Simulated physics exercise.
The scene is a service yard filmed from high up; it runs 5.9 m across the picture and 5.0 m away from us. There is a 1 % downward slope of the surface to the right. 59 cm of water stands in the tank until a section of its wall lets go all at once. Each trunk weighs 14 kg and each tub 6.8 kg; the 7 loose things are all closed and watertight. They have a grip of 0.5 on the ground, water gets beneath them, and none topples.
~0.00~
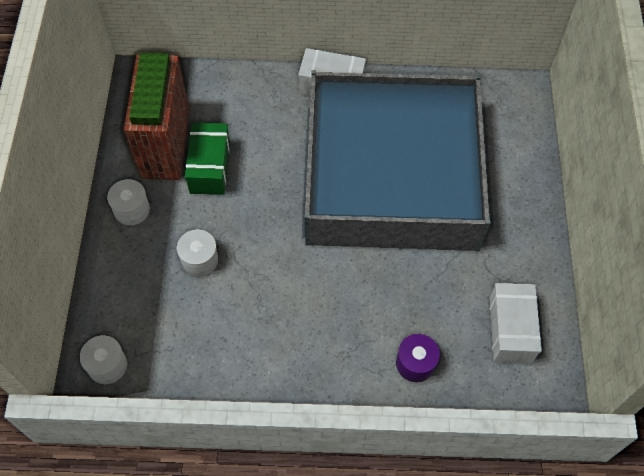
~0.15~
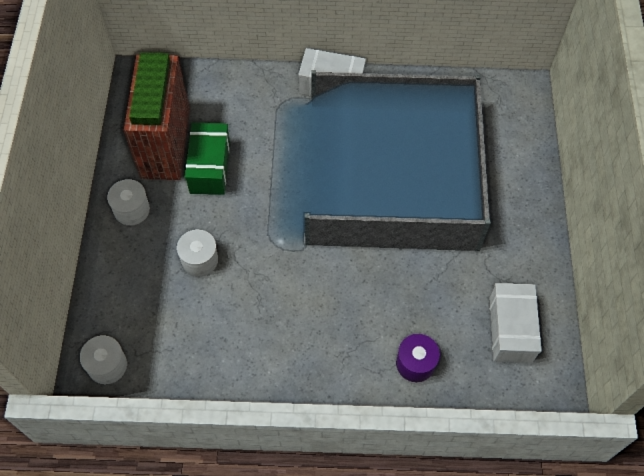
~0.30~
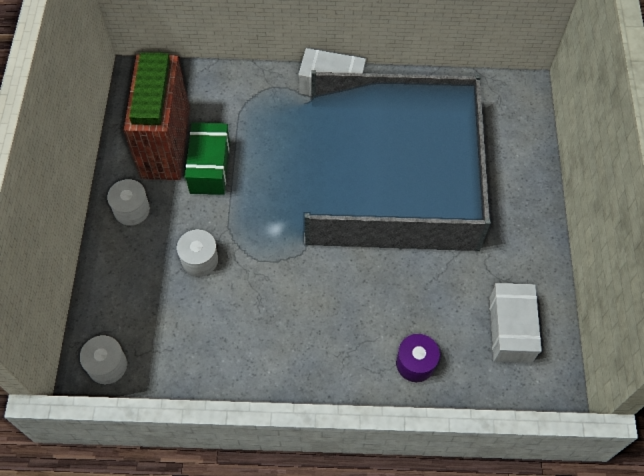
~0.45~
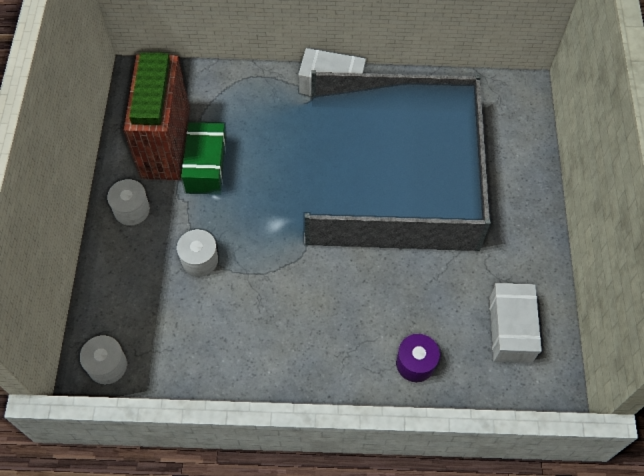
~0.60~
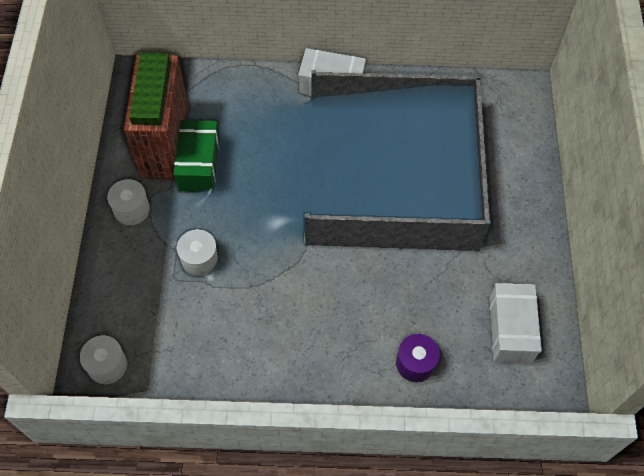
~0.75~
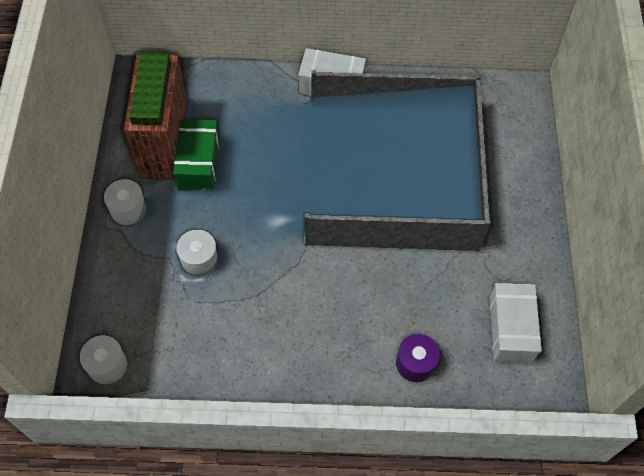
Water poured out of the open left side of a walled pool and spread across the grey floor, nudging a green trunk slightly left before reaching the pale round objects, while the purple tub stayed put.
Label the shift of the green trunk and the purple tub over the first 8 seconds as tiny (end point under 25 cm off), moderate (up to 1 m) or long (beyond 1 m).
Green trunk - long, purple tub - long.
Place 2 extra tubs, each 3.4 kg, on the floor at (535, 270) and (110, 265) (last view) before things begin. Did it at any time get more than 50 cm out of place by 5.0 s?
Well, the first one is lower and the other higher.
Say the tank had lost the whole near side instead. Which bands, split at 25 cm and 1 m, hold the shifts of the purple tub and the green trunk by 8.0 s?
First the purple tub: It is carried a long way; as for the green trunk, it inches along.
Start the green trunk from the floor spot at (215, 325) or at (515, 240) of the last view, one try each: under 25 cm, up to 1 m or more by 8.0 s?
Try one: It is washed away. Try two: It shifts somewhat.
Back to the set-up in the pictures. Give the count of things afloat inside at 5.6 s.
At that time the total is 6.
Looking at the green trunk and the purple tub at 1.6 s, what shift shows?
Roughly 30 and 0 cm by then.
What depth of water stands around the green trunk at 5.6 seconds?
Roughly 7 cm at that moment.
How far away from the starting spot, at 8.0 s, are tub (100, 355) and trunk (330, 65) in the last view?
500 cm and 250 cm, respectively.
After 1.6 s the green trunk is near (191, 159), 0.3 m from its start, afloat; the purple tub is near (419, 353), 0.0 m from its start, aground; 2 afloat.
After 3.6 s the green trunk is near (145, 300), 2.1 m from its start, afloat; the purple tub is near (419, 353), 0.0 m from its start, aground; 5 afloat.
After 5.6 s the green trunk is near (433, 352), 3.7 m from its start, afloat; the purple tub is near (526, 292), 1.4 m from its start, afloat; 6 afloat.
After 8.0 s the green trunk is near (554, 278), 4.4 m from its start, afloat; the purple tub is near (505, 227), 1.9 m from its start, afloat; 7 afloat.
